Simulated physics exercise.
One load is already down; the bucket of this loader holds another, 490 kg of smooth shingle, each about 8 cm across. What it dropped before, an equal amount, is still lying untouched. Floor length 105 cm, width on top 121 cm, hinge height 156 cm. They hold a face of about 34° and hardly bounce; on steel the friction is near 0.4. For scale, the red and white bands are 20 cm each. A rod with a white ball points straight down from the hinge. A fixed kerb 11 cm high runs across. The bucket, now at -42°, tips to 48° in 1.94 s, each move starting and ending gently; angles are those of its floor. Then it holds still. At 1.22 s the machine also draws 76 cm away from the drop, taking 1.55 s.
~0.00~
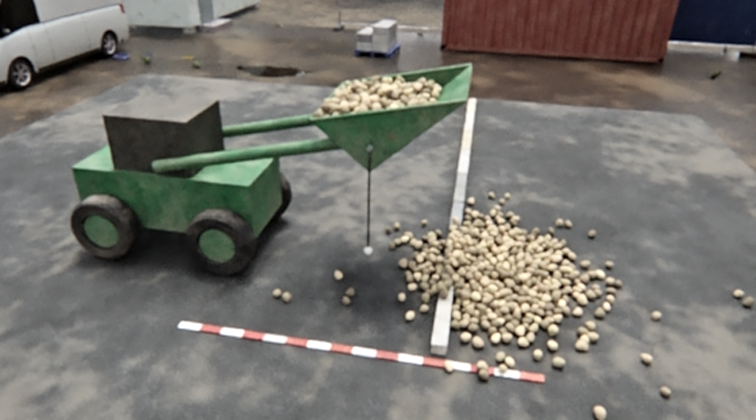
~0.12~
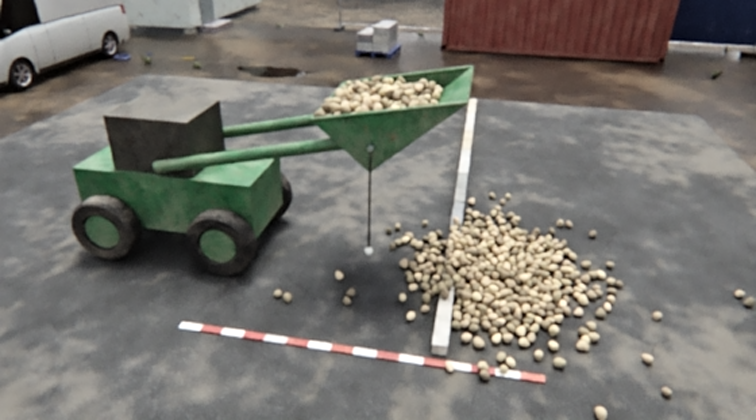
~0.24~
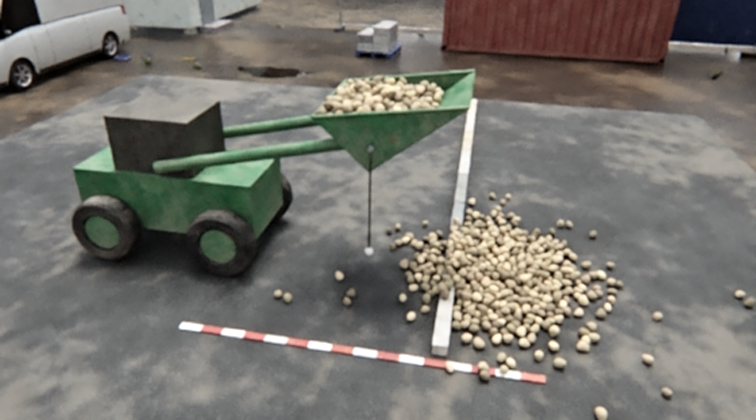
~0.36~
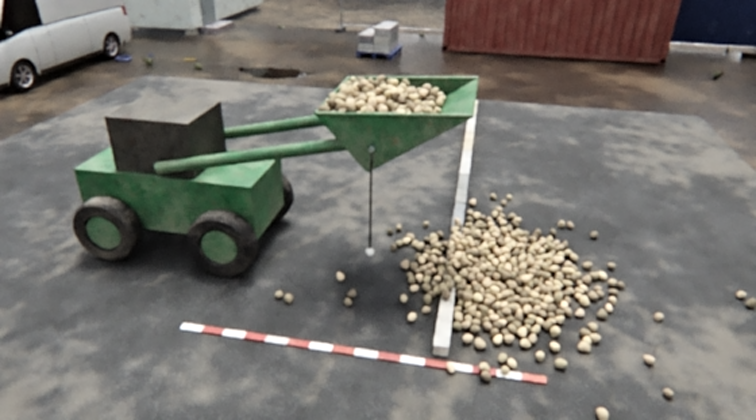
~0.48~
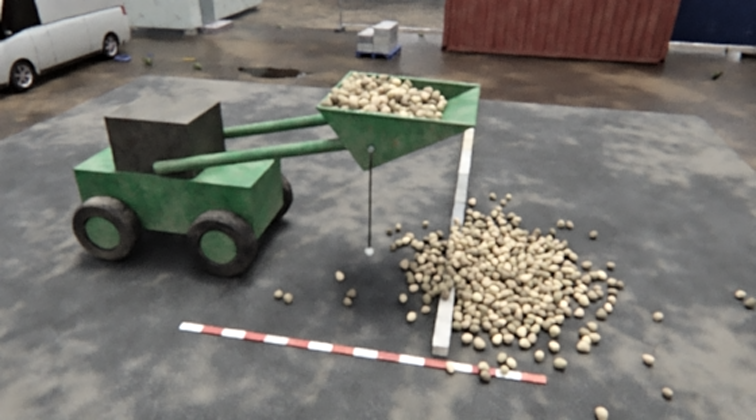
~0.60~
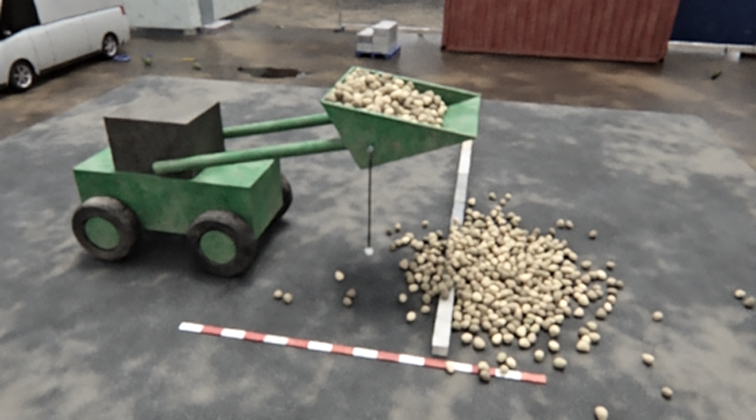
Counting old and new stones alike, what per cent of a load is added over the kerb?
Some 39 per cent is added.
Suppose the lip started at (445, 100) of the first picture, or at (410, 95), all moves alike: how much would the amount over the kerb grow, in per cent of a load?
Near 20 per cent from the first place, 0 from the second.
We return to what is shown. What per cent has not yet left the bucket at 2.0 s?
It holds some 0 per cent.
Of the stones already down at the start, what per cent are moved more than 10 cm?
About 15 per cent.
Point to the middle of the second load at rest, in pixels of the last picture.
Their middle is at about (442, 256).
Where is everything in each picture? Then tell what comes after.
The bucket is at -42°, its lip at (466, 101); the top of the load is at (397, 88). The earlier load is highest near (466, 256), 20 cm above ground level, 14 % on this side of the kerb, 86 % over the kerb, in the first picture.
Lip at (467, 103), floor tilted -41°, highest stones at (393, 89); the stones move at 0.1 m/s on average, in the second picture.
Lip at (469, 108), floor tilted -38°, highest stones at (383, 88); the stones move at 0.1 m/s on average, in the third picture.
The bucket is at -34°, its lip at (473, 116); the top of the load is at (365, 87); the stones move at 0.2 m/s on average, in the fourth picture.
The bucket is at -28°, its lip at (475, 126); the top of the load is at (362, 85); the stones move at 0.2 m/s on average, in the fifth picture.
Lip at (476, 138), floor tilted -21°, highest stones at (360, 81); the stones move at 0.3 m/s on average, in the sixth picture.
After 1.5 s the floor is at 34°; in per cent of one load, 89 in the bucket, 24 on this side of the kerb, 88 over the kerb; the foremost stones are at (682, 322).
After 2.0 s the floor is at 48°; in per cent of one load, 1 in the bucket, 75 on this side of the kerb, 124 over the kerb; the foremost stones are at (682, 322).
After 3.2 s the floor is at 48°; in per cent of one load, 0 in the bucket, 75 on this side of the kerb, 126 over the kerb; the foremost stones are at (688, 309).
After 5.9 s the floor is at 48°; in per cent of one load, 0 in the bucket, 75 on this side of the kerb, 126 over the kerb; the foremost stones are at (688, 309). Net gain over the kerb, 39.
